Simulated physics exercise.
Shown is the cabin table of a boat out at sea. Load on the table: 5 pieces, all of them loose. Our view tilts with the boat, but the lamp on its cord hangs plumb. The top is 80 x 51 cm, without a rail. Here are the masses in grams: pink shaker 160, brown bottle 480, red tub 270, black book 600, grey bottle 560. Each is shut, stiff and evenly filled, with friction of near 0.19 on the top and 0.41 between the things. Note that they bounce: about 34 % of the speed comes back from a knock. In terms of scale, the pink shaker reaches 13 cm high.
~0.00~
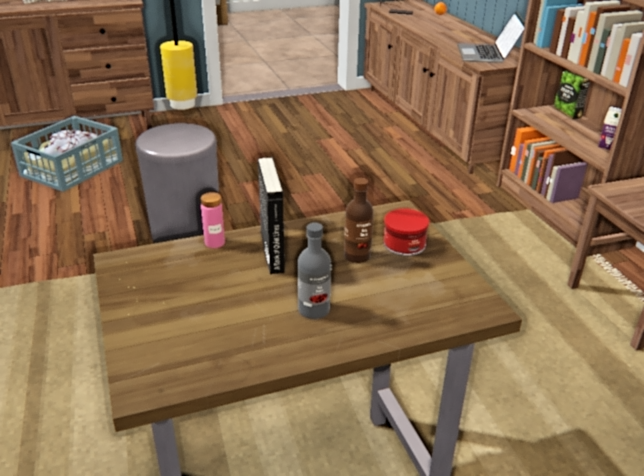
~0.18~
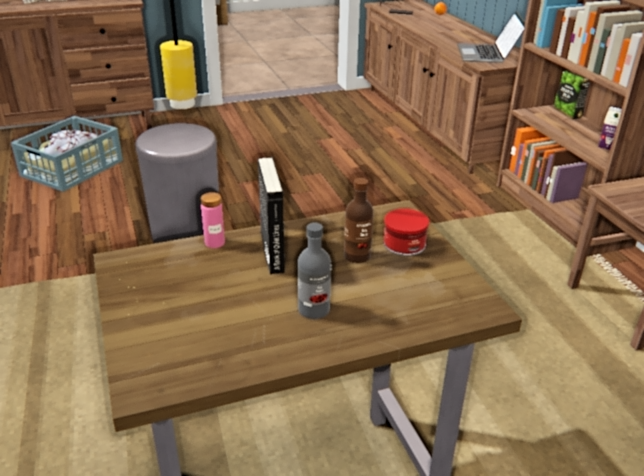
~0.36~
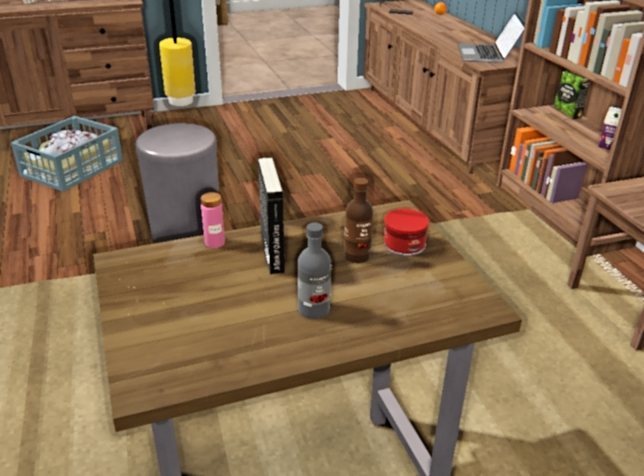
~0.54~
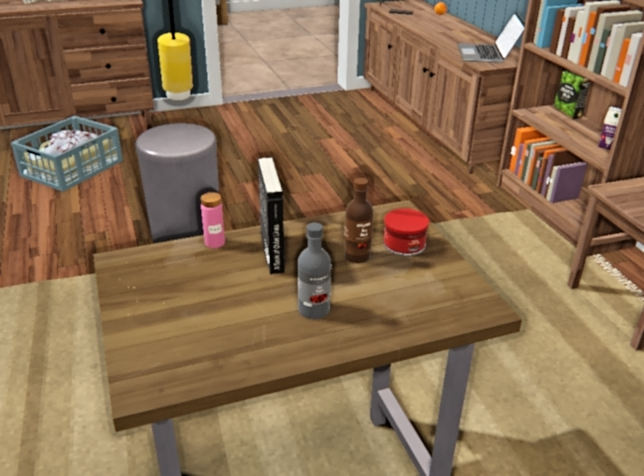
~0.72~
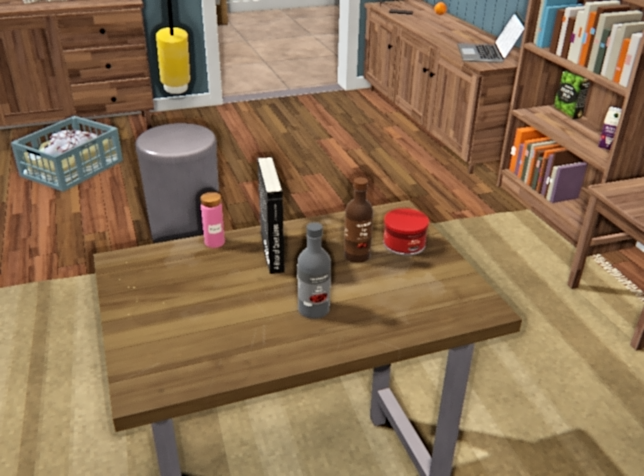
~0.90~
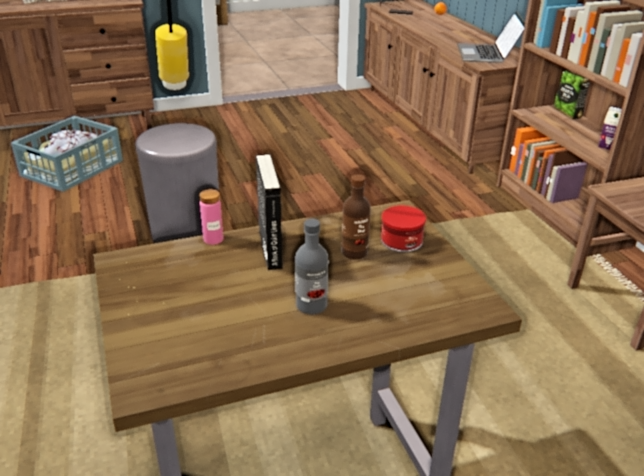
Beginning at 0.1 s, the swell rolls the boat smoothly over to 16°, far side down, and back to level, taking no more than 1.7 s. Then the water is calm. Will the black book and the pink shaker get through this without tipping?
The black book ends up tipped; the pink shaker ends up tipped.
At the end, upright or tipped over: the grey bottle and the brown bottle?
Here's how it ends: The grey bottle never goes down, and the brown bottle comes down.
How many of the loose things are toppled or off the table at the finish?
The count comes out at 4.
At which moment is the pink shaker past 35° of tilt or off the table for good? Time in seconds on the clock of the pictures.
I'd say around the 1.0 s mark.
After 1.50 s, boat heeled 4°, far side down; pink shaker, brown bottle, red tub and black book now off the table; grey bottle slid 21 cm.
After 1.90 s, boat level; grey bottle slid 23 cm.
By the end (2.3 s), off the table and tipped over, pink shaker, brown bottle, red tub and black book; not toppled but over 5 cm from the start, grey bottle.
